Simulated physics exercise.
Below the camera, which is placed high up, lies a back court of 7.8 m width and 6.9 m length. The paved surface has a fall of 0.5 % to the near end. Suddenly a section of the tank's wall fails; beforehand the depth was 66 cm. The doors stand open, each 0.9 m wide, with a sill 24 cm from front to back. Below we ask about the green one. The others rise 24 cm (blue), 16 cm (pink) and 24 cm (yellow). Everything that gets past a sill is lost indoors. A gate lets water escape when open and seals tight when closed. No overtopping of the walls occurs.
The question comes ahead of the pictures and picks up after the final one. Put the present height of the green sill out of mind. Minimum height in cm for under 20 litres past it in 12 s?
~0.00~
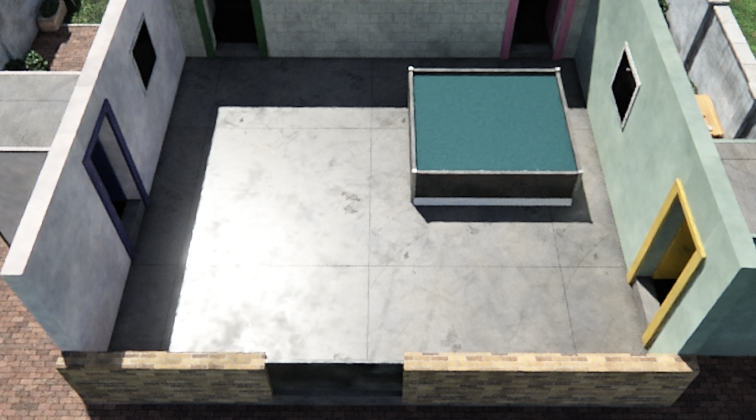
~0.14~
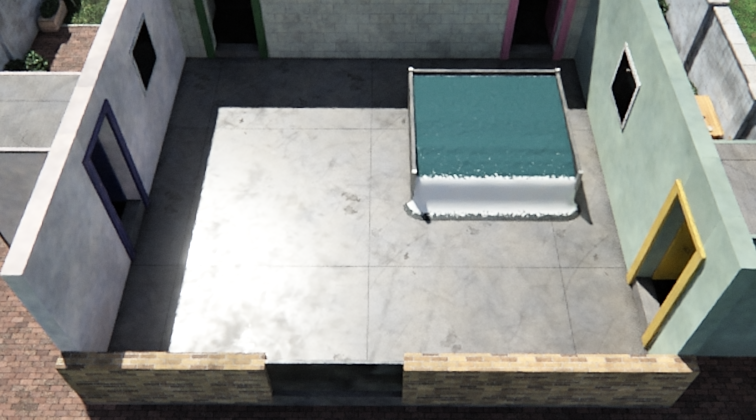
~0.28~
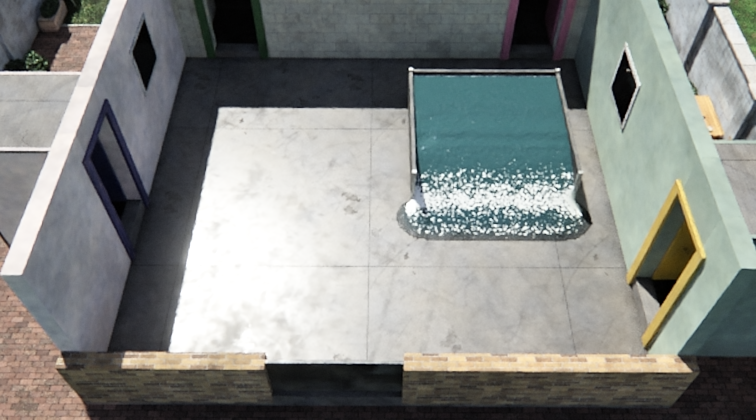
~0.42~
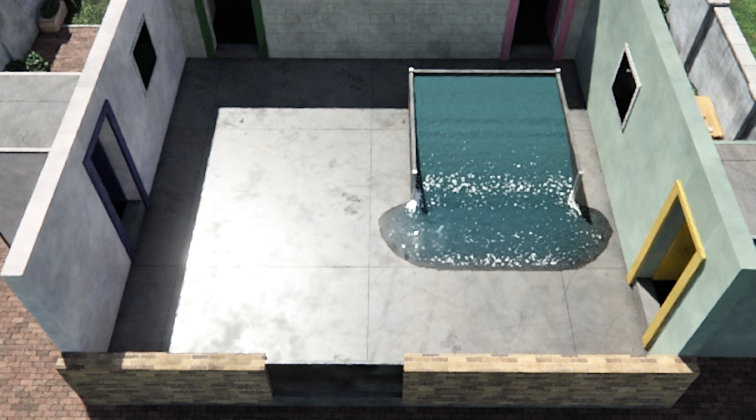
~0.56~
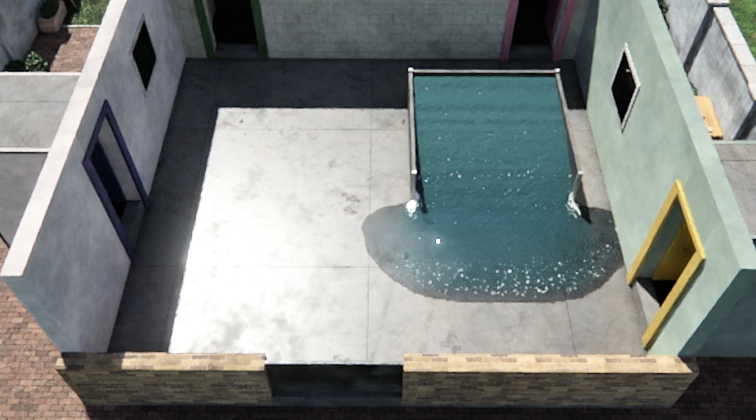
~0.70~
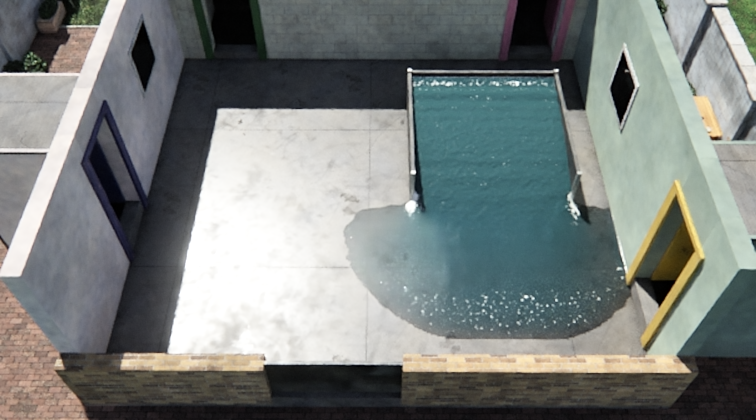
Approx. 13.5 cm.
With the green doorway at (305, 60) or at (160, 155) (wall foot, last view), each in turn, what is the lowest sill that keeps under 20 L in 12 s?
Roughly 6.5 cm, then roughly 6.0 cm.
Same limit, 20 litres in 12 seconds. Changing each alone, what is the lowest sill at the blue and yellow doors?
Close to 12.0 cm (blue) and close to 30 cm (yellow).
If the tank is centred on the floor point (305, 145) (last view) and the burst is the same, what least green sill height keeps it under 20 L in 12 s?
About 16 centimetres.
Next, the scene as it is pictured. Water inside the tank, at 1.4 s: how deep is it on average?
38 cm, roughly.
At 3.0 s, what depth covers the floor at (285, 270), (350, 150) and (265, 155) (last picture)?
About 1, 0 and 0 cm respectively.
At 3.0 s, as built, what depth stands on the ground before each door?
Centimetres: Green = 0, blue = 0, pink = 0, yellow = 37.
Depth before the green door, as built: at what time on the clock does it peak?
Peak time: Around 7.5 s.
After 1.4 s water covers 30 % of the floor, deepest (42 cm) near (510, 382); it has not reached the green door.
After 3.0 s water covers 40 % of the floor, deepest (40 cm) near (639, 383); it has not reached the green door.
After 12.0 s water covers 100 % of the floor, deepest (16 cm) near (580, 98); 10 cm at the green door, 6 litres in over its 16 cm sill.
At the green door as built, the water arrived by 6.1 s and peaked near 18 cm at 7.4 s.
Run again over the same 12 s with other heights there, 32 litres in over 12.5 cm, 2 litres over 17 cm. The limit of 20 litres is kept from about 13.5 cm up.
